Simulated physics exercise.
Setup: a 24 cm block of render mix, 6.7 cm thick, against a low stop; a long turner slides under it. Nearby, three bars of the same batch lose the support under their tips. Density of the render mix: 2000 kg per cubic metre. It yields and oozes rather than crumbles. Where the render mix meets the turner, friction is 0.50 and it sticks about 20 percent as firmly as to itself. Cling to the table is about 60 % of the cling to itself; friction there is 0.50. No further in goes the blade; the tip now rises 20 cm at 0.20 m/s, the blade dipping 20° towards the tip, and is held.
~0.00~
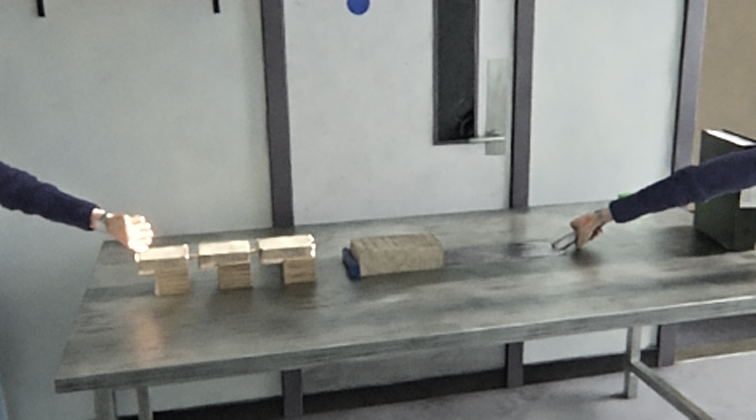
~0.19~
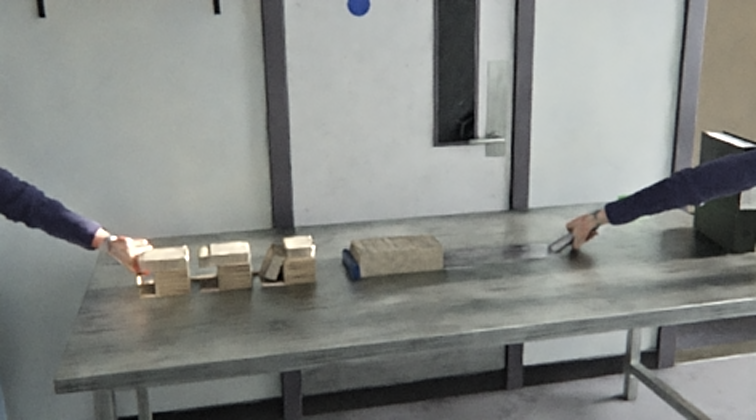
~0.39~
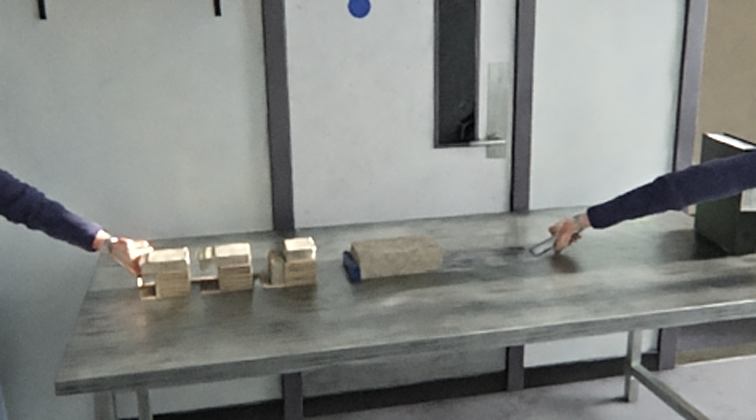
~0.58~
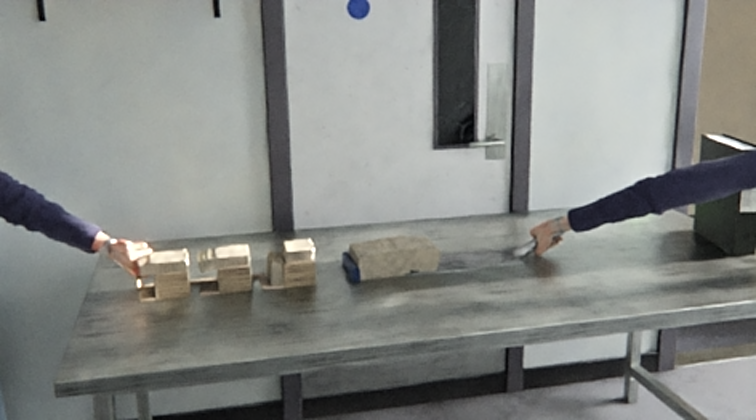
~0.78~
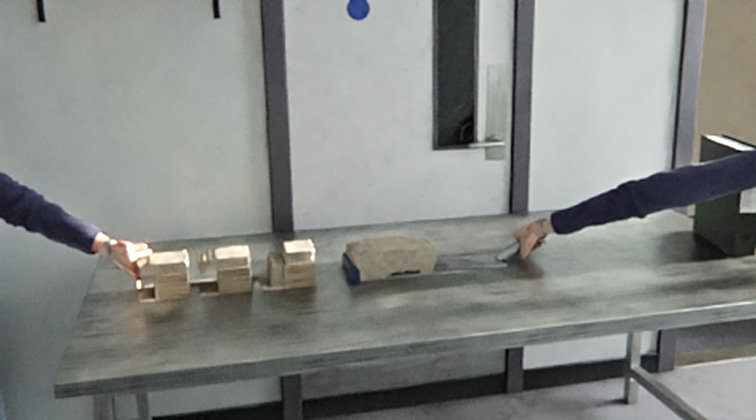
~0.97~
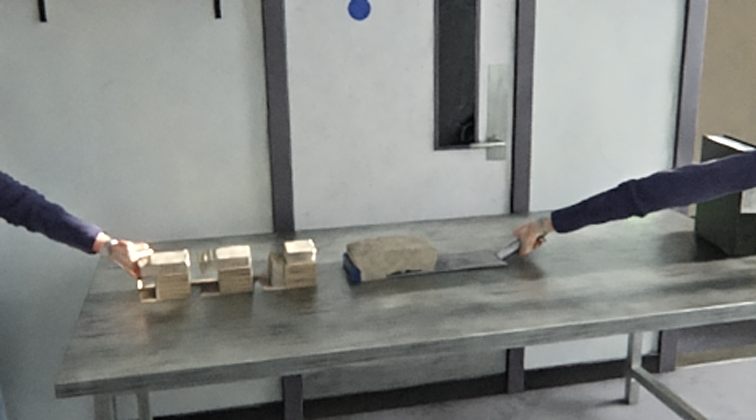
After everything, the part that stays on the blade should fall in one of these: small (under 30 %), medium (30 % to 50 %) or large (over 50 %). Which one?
The one it falls in is large.
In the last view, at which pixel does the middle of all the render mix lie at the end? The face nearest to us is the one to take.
I'd place it around (396, 220).
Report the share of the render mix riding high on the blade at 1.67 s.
I reckon it's some 60 %.
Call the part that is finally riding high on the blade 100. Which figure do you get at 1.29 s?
I'd say near 20 per cent.
After 1.29 s, the tip is 6.6 cm up.
After 1.67 s, the tip is 14 cm up.
After 2.05 s, the tip is 20 cm up and 58 % is riding high on the blade.
After 2.43 s, the tip is 20 cm up and 58 % is riding high on the blade.
After 2.60 s, the tip is 20 cm up and 58 % is riding high on the blade.
